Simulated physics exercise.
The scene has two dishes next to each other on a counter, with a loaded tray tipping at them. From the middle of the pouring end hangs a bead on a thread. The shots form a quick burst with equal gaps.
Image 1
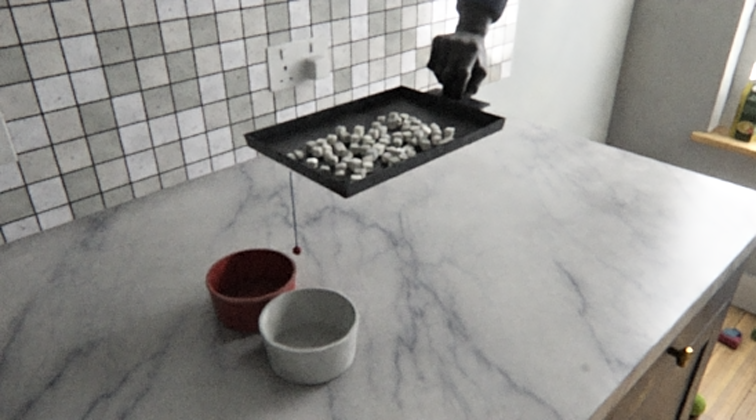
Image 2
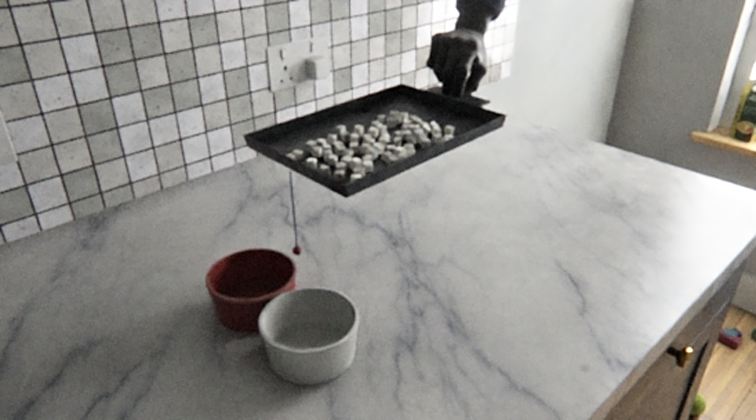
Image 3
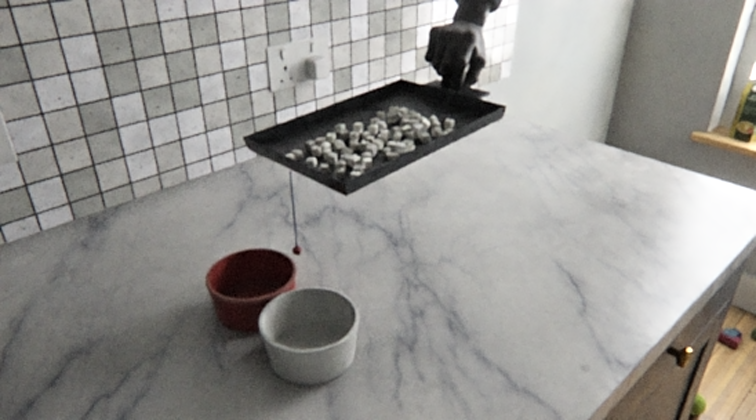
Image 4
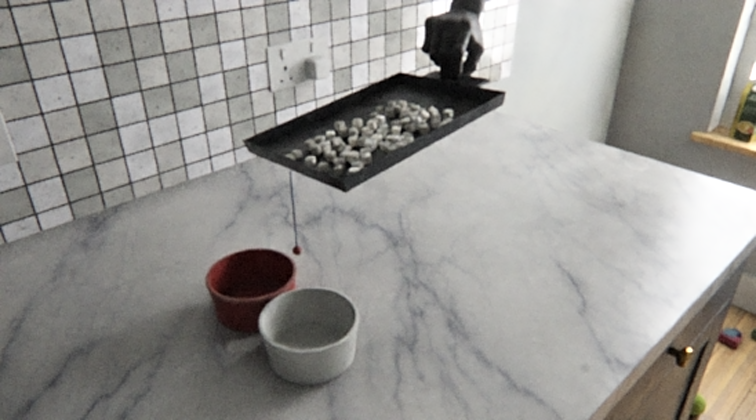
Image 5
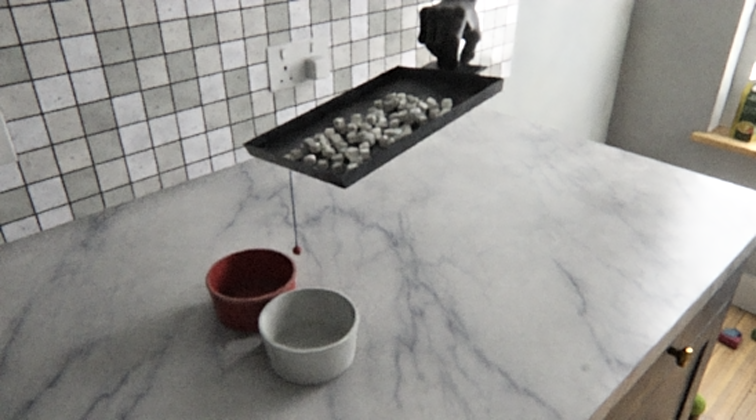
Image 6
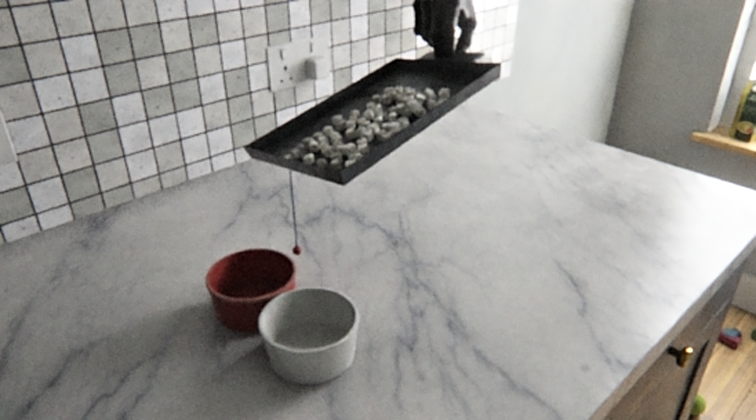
A dark hand gradually raises the far end of a black tray of sugar cubes.
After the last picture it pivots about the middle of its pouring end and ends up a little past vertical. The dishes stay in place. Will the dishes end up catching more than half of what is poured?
No.
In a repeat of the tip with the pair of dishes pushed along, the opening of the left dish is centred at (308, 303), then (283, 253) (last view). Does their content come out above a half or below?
Result - try one, below the halfway mark; try two, below the halfway mark.
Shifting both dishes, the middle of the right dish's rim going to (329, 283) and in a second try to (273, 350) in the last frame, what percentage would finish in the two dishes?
60 % and 0 %.
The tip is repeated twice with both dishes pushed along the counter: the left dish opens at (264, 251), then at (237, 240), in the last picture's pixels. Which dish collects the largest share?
In the first try it's the one on the left, and in the second it's the one on the left.
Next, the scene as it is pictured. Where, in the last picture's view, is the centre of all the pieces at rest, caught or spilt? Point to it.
I'd mark it at roughly (243, 271).
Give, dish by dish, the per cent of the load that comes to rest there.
The left dish ends with 20 per cent of the load and the right dish with 0 per cent.
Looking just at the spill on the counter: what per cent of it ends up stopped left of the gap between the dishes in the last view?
Estimate: About 80 in every hundred.
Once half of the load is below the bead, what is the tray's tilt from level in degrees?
110°, roughly.
Shortly afterwards, tray tipped steeply; the bulk on the tray; a little in the air.
Next, tray tipped right over; near two thirds on the tray; only a few in the left dish; near a third outside both; a little in the air.
Some moments later, tray tipped past a quarter turn; near a quarter in the left dish; the bulk outside both.
In the end, tray tipped past a quarter turn; none at all in the right dish; near a quarter in the left dish; the bulk outside both.
